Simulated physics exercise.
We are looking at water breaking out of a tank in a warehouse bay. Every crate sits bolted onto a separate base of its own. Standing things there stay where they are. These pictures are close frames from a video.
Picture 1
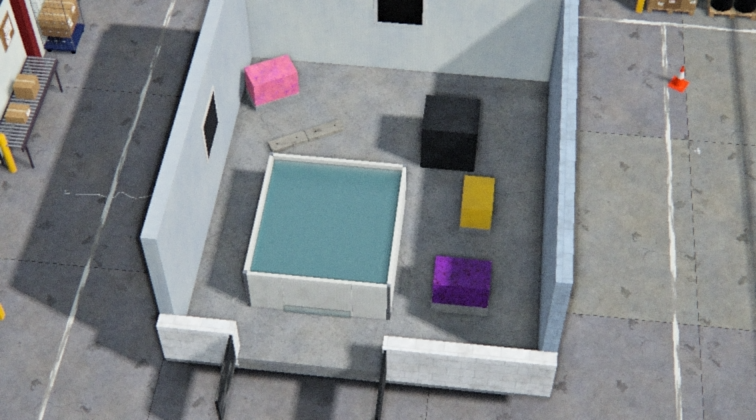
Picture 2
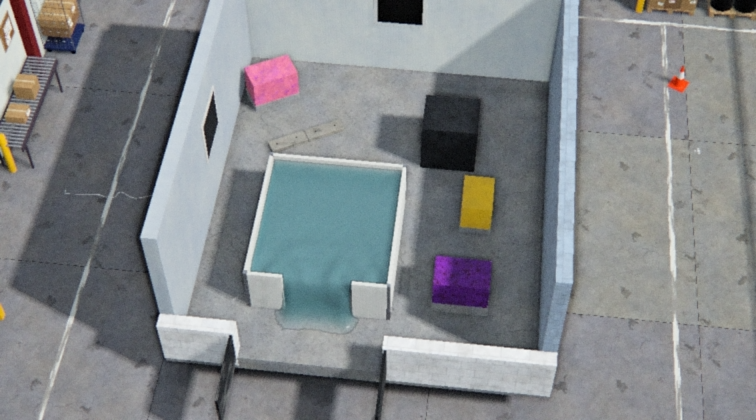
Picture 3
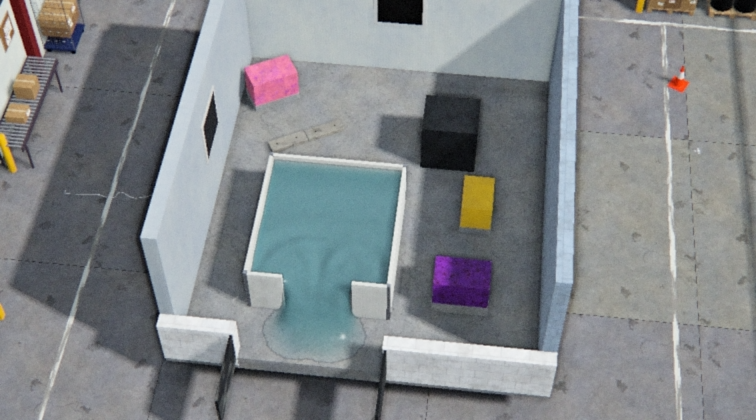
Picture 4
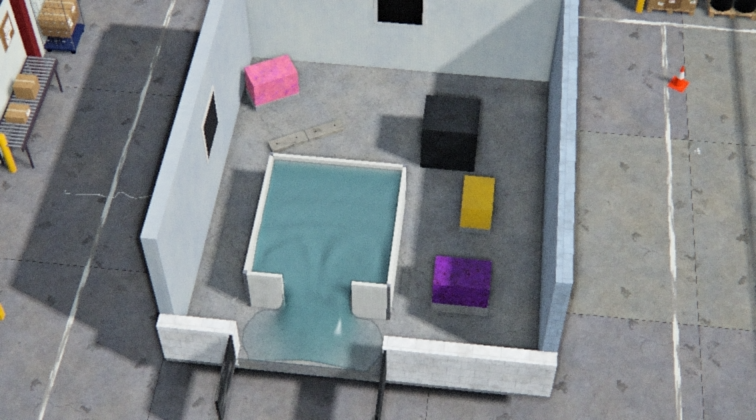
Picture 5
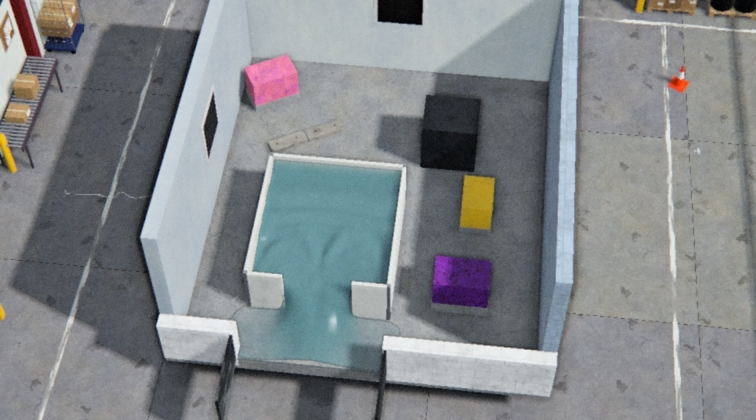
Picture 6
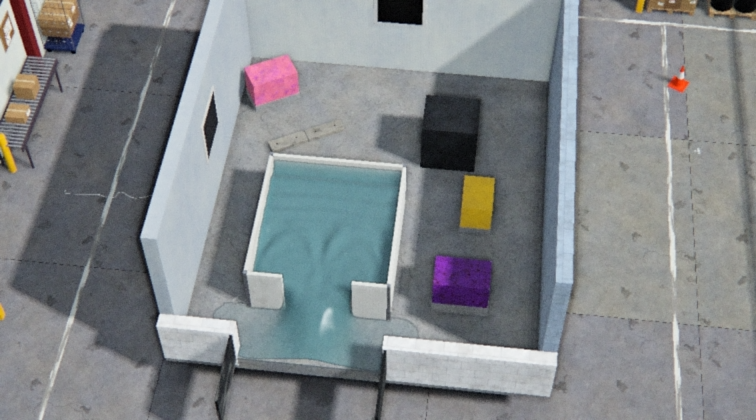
A large white-walled tank of blue-green water stands in a roofless, pale-walled warehouse bay, seen from high above by a still camera. A pink block sits at the back left, with black, yellow and purple blocks down the right side. Water pours through a gap in the tank's front wall, spreads across the grey floor to the bay's front opening, then widens sideways while ripples cross the tank.
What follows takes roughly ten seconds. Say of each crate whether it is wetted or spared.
The yellow crate is spared, the pink crate is spared, the purple crate is spared.
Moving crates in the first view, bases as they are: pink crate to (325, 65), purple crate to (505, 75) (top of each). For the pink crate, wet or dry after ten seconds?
Well, the pink one is left untouched in the end.
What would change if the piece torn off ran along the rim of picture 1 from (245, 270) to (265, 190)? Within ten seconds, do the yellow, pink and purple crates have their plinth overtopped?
The yellow one is reached; the pink one is reached; the purple one is not reached.
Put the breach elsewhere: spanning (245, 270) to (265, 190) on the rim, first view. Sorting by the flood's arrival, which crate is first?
That is the pink-painted one.
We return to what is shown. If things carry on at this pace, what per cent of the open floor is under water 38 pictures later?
Some 15 in a hundred.
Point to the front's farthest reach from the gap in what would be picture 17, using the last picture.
I'd say near (529, 374).
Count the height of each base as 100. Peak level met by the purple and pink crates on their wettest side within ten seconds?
I'd put it at some 10 % for one and some 0 % for the other, in that order.
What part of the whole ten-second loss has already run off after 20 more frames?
Log: Around 60 %, estimated.
A moment on, water covers 10 % of the floor; the yellow crate not reached, the pink crate not reached, the purple crate not reached.
Next, water covers 15 % of the floor; the yellow crate not reached, the pink crate not reached, the purple crate not reached.
Then, water covers 10 % of the floor; the yellow crate not reached, the pink crate not reached, the purple crate water round its plinth.
Later, water covers 15 % of the floor; the yellow crate not reached, the pink crate not reached, the purple crate water round its plinth.
In the end, water covers 10 % of the floor; the yellow crate stayed above the water, the pink crate stayed above the water, the purple crate stayed above the water.
